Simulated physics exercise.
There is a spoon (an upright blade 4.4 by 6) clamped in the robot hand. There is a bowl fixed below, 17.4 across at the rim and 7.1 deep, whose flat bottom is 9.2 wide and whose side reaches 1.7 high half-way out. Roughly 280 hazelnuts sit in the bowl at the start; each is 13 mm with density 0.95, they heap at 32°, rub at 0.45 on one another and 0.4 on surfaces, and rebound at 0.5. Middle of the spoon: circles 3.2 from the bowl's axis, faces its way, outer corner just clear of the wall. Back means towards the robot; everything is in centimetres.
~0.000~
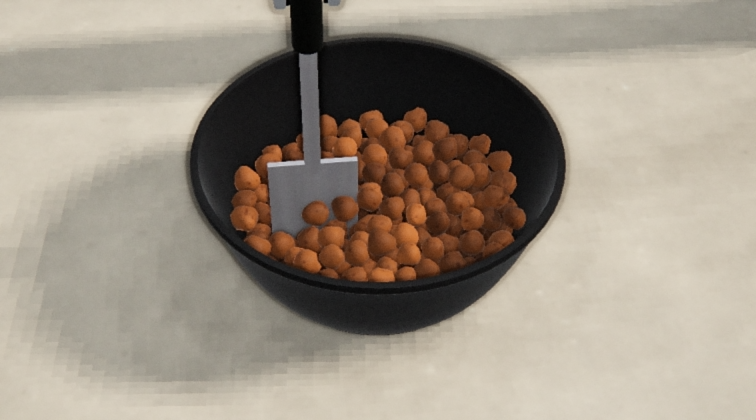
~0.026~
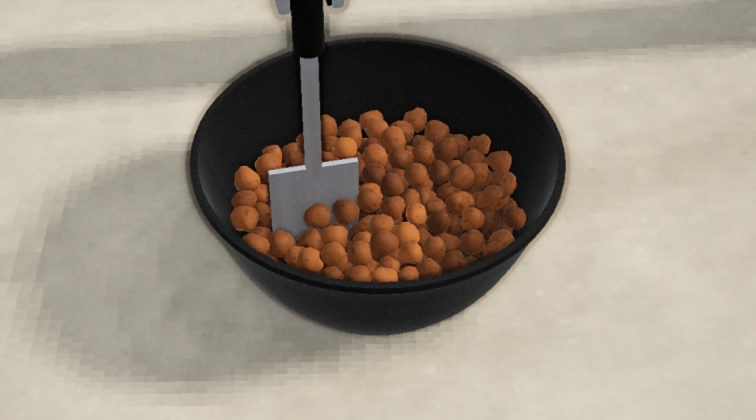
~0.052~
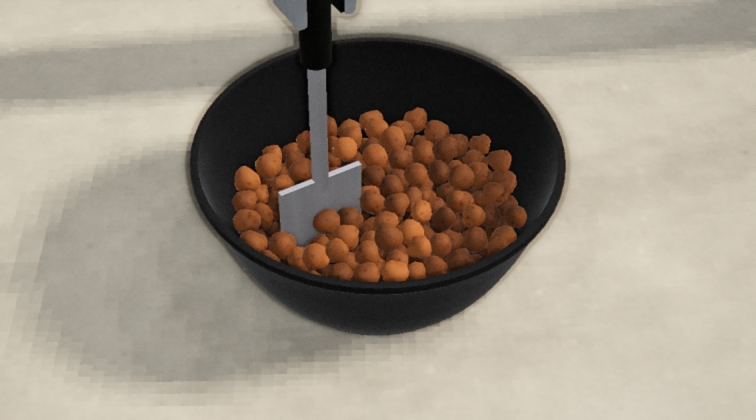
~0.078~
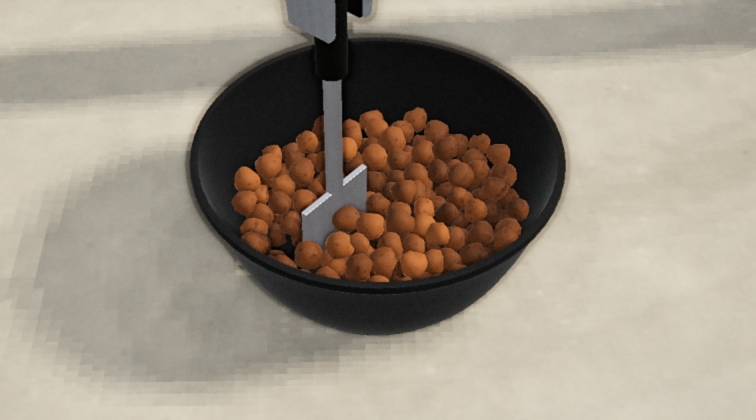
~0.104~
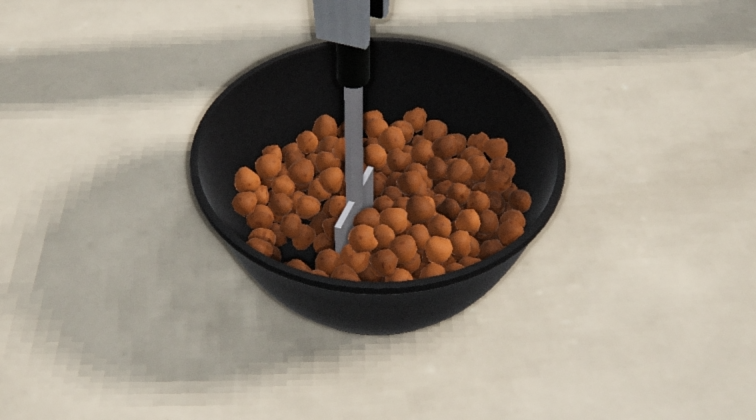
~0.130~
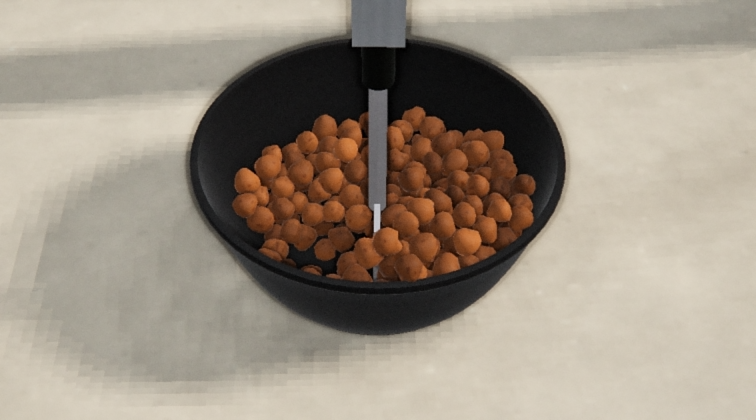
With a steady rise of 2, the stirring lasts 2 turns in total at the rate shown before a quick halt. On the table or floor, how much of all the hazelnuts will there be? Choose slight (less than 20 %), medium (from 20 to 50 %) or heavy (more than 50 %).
The share is slight.
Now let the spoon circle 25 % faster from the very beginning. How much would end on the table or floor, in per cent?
In that case it comes to around 25 percent.
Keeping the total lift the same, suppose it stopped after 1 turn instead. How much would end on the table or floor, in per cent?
10 %.
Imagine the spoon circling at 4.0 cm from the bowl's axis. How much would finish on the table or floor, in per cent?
That would make it around 30 percent.
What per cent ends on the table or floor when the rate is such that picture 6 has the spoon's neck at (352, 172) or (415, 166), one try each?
Near 5 in a hundred for the first and near 30 in a hundred for the second.
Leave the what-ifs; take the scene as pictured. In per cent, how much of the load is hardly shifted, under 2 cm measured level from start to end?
I'd guess close to 5 percent of the load.
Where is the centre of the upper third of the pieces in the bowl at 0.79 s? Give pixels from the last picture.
Near pixel (422, 129).
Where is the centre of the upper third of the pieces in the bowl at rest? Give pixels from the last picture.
About (332, 210).
By 0.46 s, 332° round, highest piece 10 above the table; 258 in the bowl, 18 on the table or floor, 8 in flight or on the tool.
By 0.79 s, 221° round, highest piece 8 above the table; 249 in the bowl, 35 on the table or floor.
By 1.15 s, 0° round, highest piece 7 above the table; 245 in the bowl, 39 on the table or floor.
By 1.85 s, 0° round, highest piece 7 above the table; 245 in the bowl, 39 on the table or floor.
Final count, 245 in the bowl, 39 on the table or floor. That is 14 % on the table or floor.
